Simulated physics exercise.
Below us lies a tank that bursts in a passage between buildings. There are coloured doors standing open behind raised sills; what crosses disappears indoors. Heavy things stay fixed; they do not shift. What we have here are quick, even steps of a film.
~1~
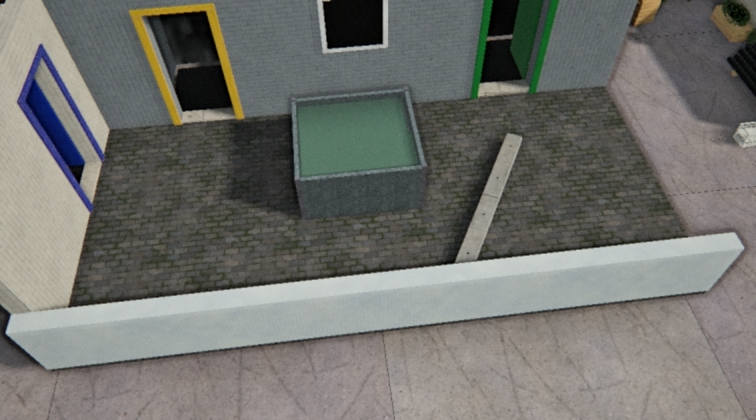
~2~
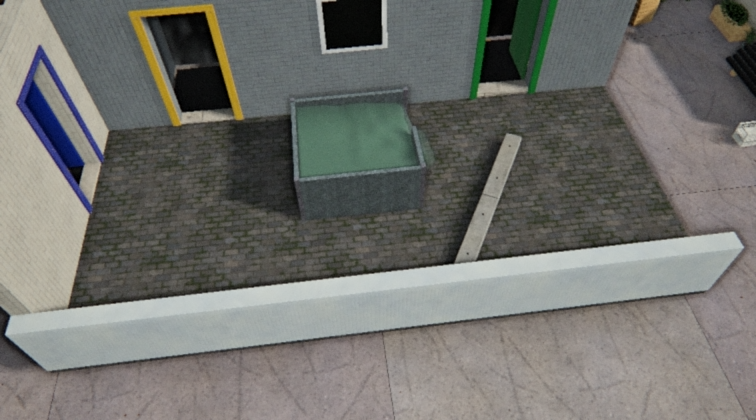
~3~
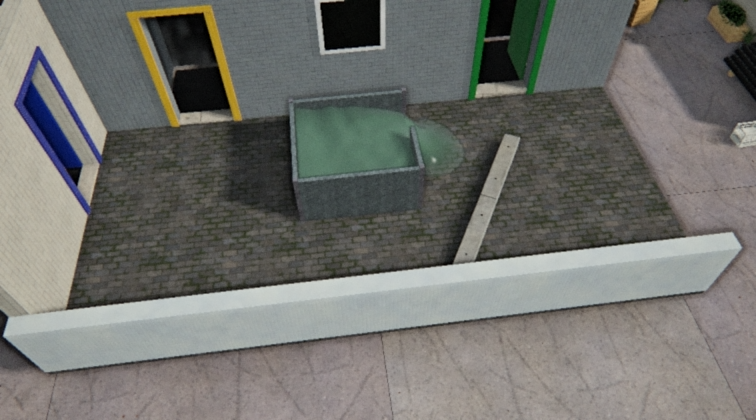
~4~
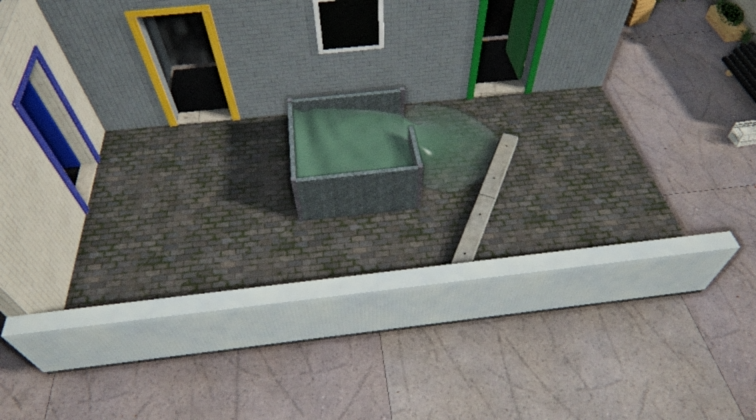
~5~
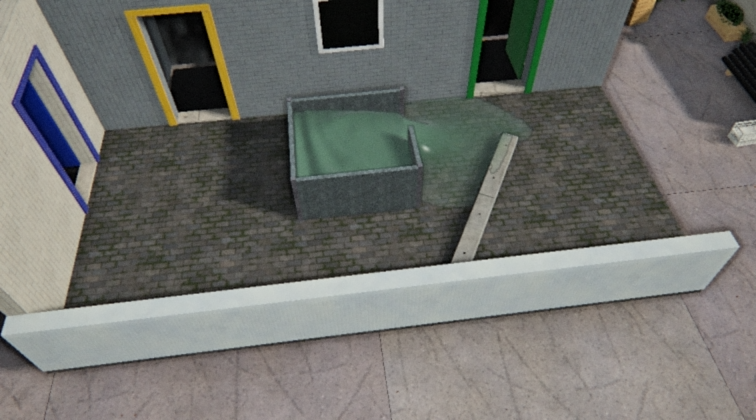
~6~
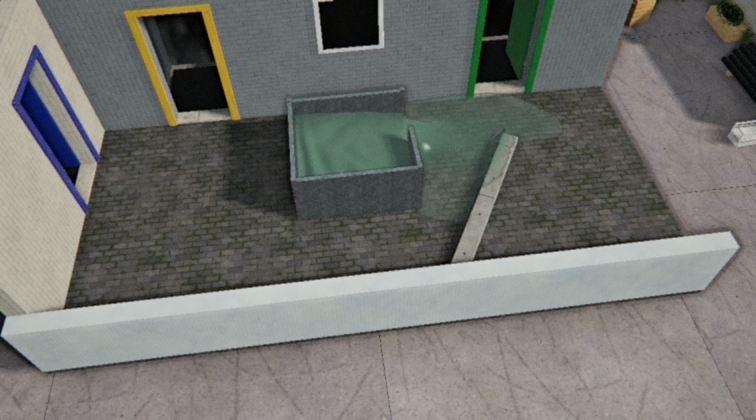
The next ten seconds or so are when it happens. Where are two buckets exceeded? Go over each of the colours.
In the end green door: Above two buckets; blue door: Up to two buckets; yellow door: Up to two buckets.
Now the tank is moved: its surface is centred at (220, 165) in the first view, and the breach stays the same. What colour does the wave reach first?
The door in question is the green-painted one.
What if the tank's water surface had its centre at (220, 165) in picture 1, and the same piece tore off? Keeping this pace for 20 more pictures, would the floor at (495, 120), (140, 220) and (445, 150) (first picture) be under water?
Result: Inundated; spared; inundated.
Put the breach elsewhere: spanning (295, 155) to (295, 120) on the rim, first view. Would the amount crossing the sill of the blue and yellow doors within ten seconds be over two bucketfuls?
Per door - blue: Exceeds, yellow: Exceeds.
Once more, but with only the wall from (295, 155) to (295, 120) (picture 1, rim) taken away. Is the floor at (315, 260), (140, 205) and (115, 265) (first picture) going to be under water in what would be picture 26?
Untouched, soaked, soaked.
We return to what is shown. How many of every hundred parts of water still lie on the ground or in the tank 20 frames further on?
66 percent or thereabouts.
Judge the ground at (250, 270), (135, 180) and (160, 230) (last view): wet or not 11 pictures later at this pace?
First spot not wet, second not wet, third not wet.
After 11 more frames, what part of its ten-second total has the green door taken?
Roughly 35 percent.
A moment on, water covers 25 % of the floor; the green door under two buckets in, the blue door not reached, the yellow door not reached.
Next, water covers 40 % of the floor; the green door over two buckets in, the blue door not reached, the yellow door not reached.
Then, water covers 35 % of the floor; the green door over two buckets in, the blue door not reached, the yellow door not reached.
Later, water covers 40 % of the floor; the green door over two buckets in, the blue door not reached, the yellow door not reached.
In the end, water covers 50 % of the floor; the green door over two buckets in, the blue door not reached, the yellow door not reached.
